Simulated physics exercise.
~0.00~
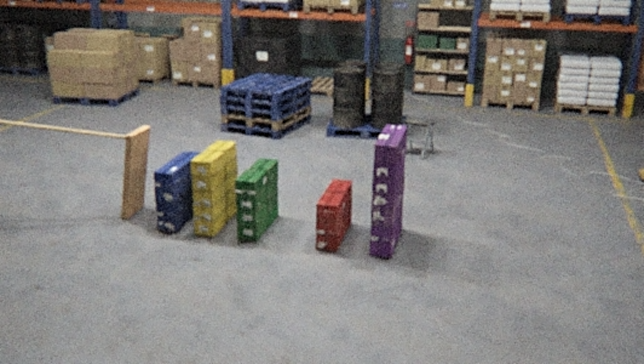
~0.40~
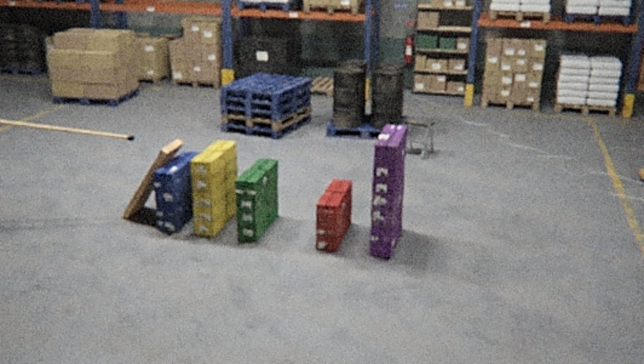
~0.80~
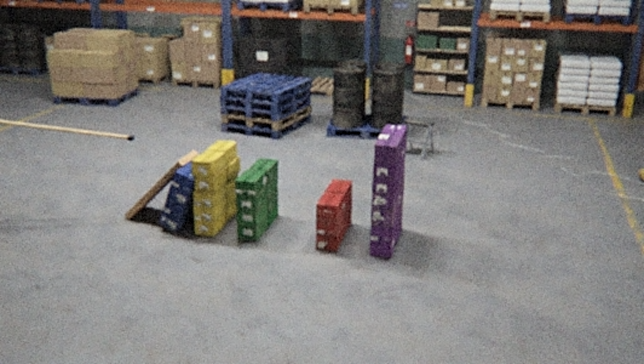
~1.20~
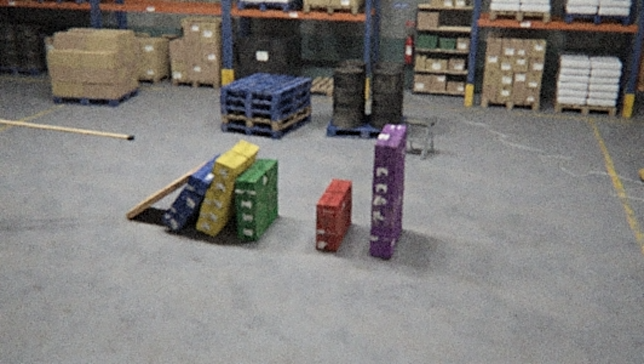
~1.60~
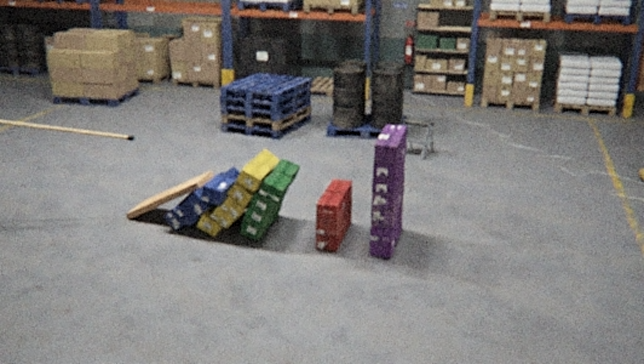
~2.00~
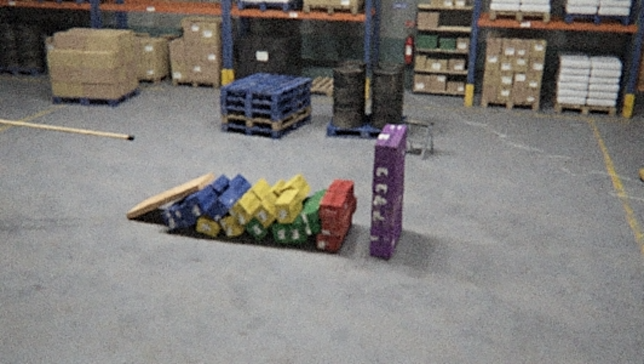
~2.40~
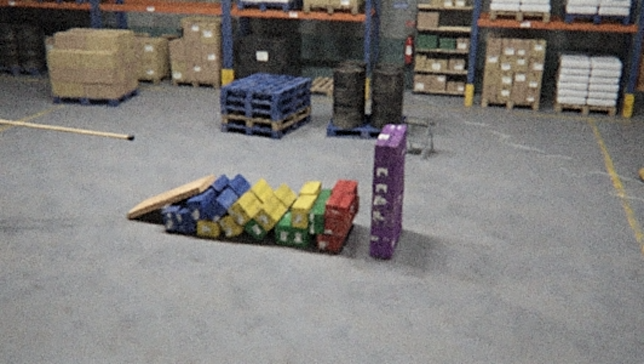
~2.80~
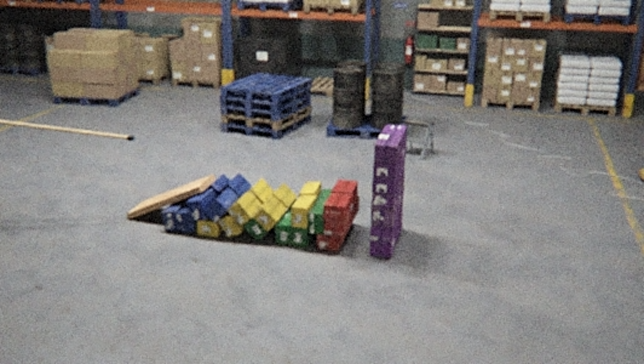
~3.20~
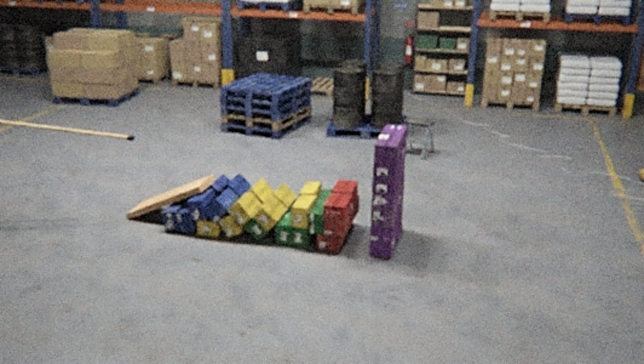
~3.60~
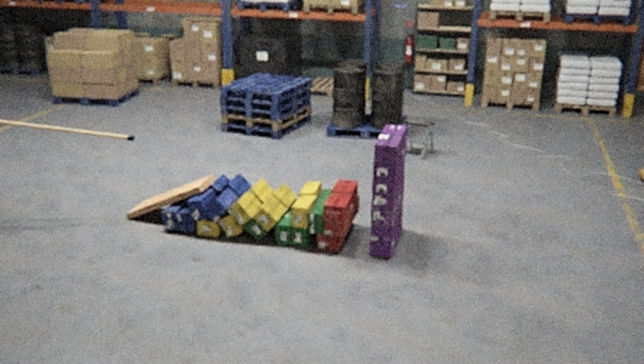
Coloured parcel stacks toppling rightward in a warehouse after a board tips into them, red ones shifting slightly, purple left standing.
